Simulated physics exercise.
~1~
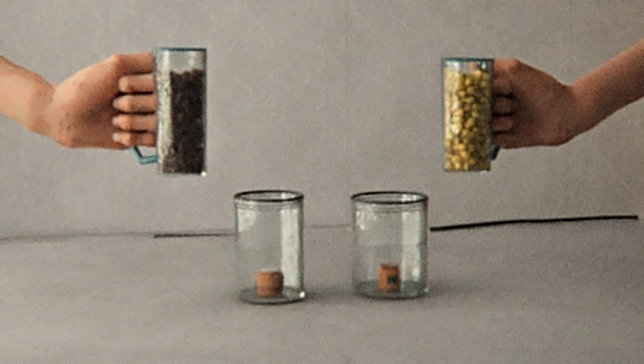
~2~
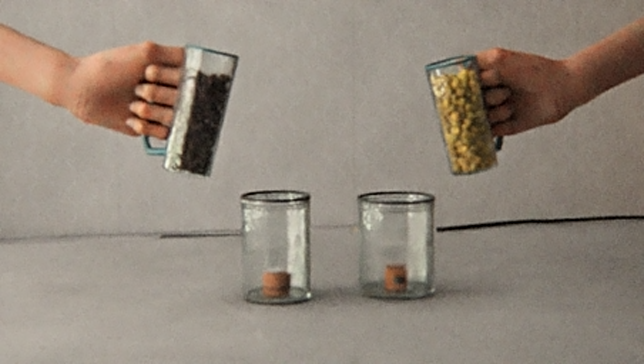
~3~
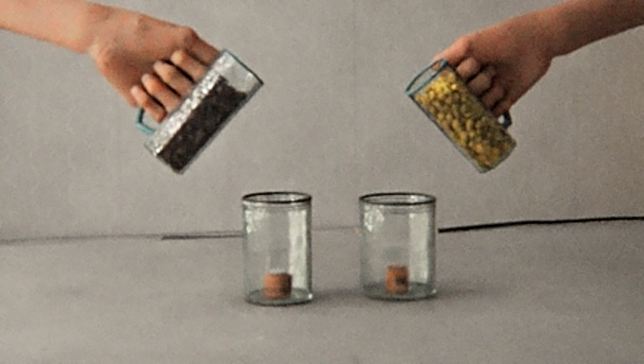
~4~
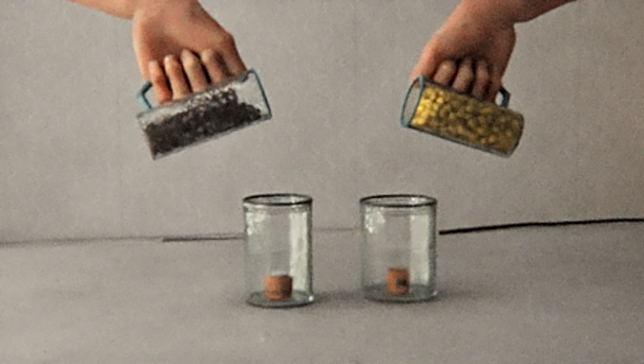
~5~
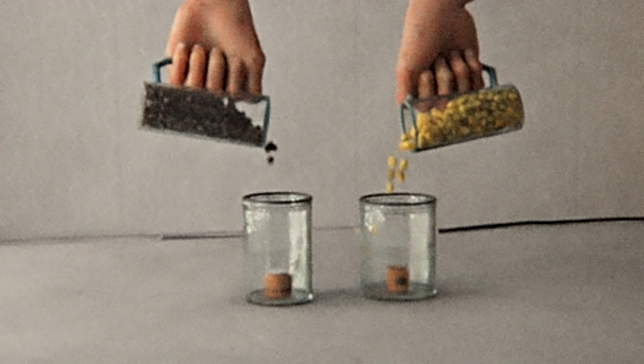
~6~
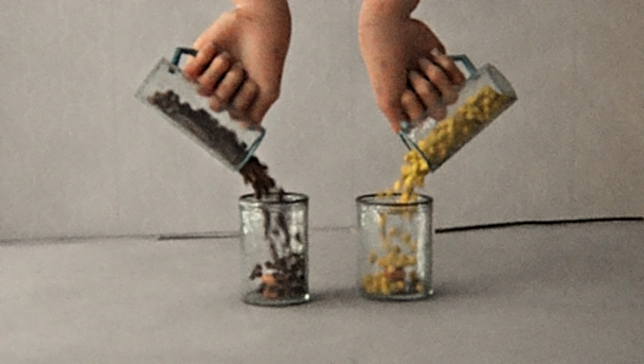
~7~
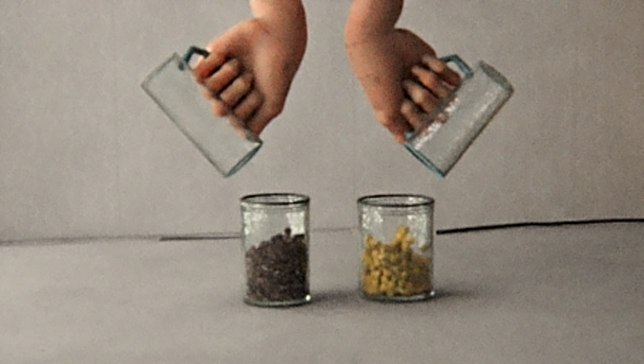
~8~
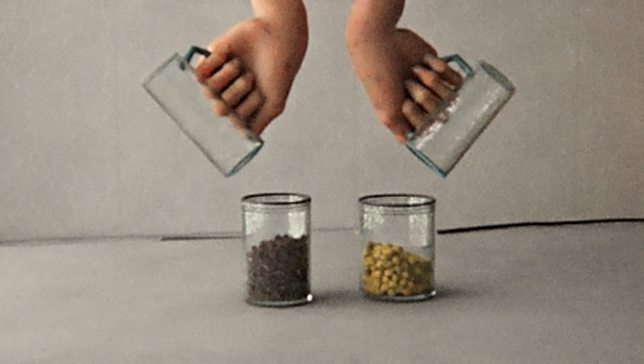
The footage shows two hands tilting glass mugs, one of dark pieces on the left and one of yellow pieces on the right, over two clear jars each holding a small cork-like object. The contents pour in, burying both objects, and the emptied mugs stay tipped above the partly filled jars.
